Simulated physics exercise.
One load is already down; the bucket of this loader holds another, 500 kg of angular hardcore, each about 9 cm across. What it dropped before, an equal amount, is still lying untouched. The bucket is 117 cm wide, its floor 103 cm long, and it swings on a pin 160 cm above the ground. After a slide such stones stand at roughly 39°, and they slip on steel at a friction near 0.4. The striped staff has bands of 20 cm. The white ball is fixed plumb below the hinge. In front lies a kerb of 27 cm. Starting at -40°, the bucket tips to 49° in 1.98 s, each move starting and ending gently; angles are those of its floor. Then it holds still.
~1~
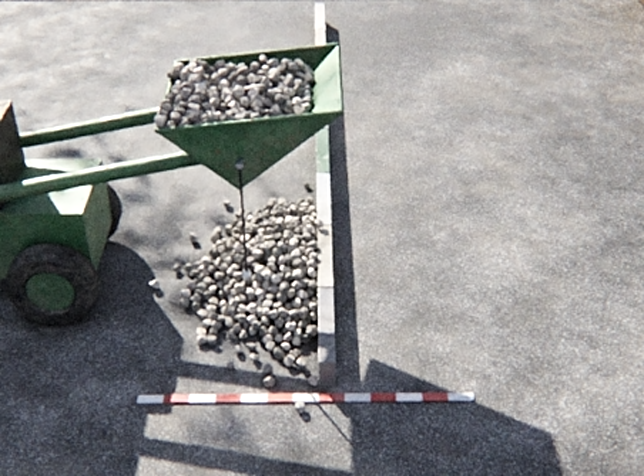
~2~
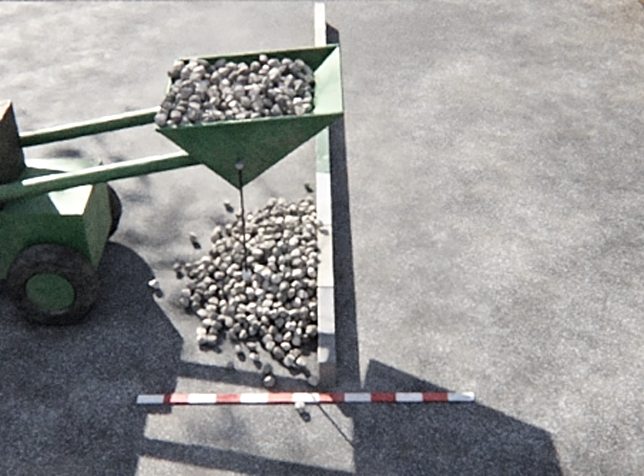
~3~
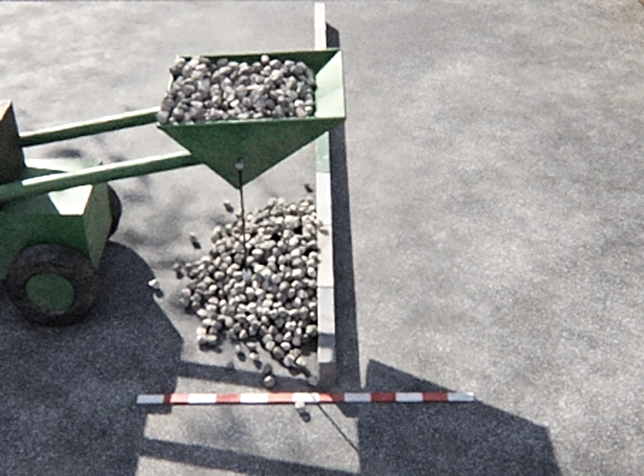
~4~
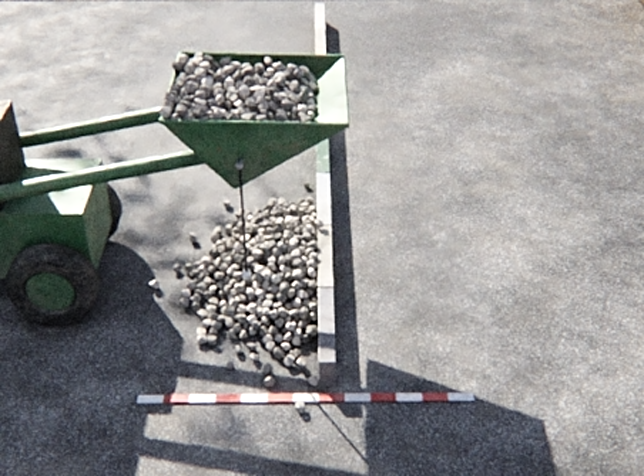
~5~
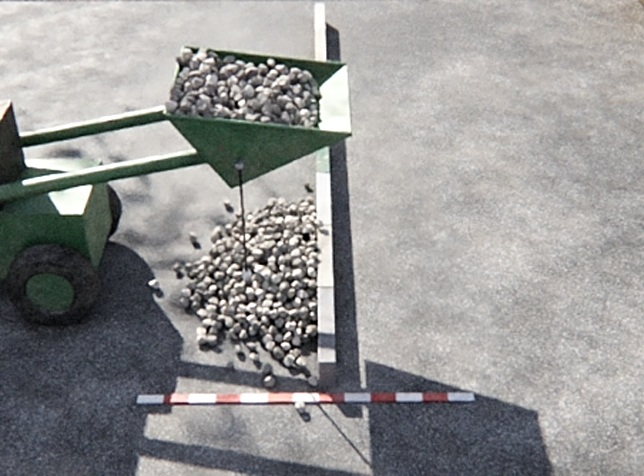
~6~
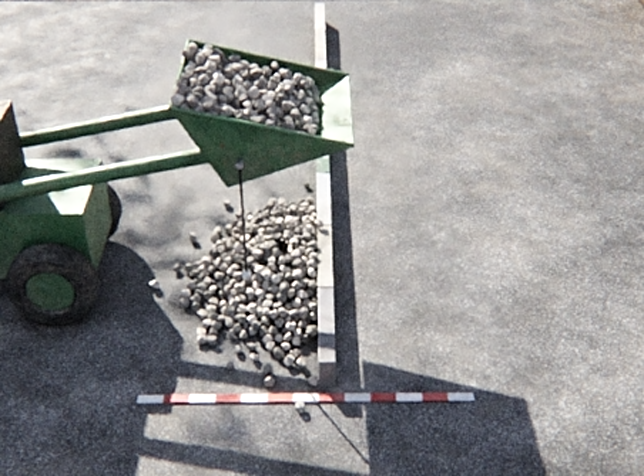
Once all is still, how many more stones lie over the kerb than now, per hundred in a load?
Some 93 per cent is added.
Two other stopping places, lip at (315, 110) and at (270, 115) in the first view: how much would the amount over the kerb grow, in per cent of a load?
First some 65, then 15 per cent.
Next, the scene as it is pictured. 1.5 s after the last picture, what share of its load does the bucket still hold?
It holds some 10 per cent.
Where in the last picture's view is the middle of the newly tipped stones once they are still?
Near (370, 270).
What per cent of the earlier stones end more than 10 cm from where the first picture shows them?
About 0 per cent.
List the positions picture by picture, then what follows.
The bucket is at -40°, its lip at (343, 112); the top of the load is at (266, 70). The earlier load is highest near (287, 241), 32 cm above ground level, 100 % on this side of the kerb, in the first frame.
Lip at (343, 114), floor tilted -39°, highest stones at (247, 73), in the second frame.
The bucket is at -36°, its lip at (346, 118); the top of the load is at (209, 73), in the third frame.
The bucket is at -32°, its lip at (349, 125); the top of the load is at (194, 65), in the fourth frame.
Lip at (352, 134), floor tilted -27°, highest stones at (197, 61), in the fifth frame.
Lip at (354, 146), floor tilted -20°, highest stones at (202, 56), in the sixth frame.
Then, 0.9 s after the last picture the floor is at 35°; in per cent of one load, 96 in the bucket, 103 on this side of the kerb, 1 over the kerb; the foremost stones are at (337, 182).
Then, 1.5 s after the last picture the floor is at 49°; in per cent of one load, 12 in the bucket, 122 on this side of the kerb, 66 over the kerb; the foremost stones are at (416, 265).
Then, 1.8 s after the last picture the floor is at 49°; in per cent of one load, 0 in the bucket, 108 on this side of the kerb, 92 over the kerb; the foremost stones are at (491, 292).
Then, 4.7 s after the last picture the floor is at 49°; in per cent of one load, 0 in the bucket, 107 on this side of the kerb, 93 over the kerb; the foremost stones are at (537, 293). Net gain over the kerb, 93.
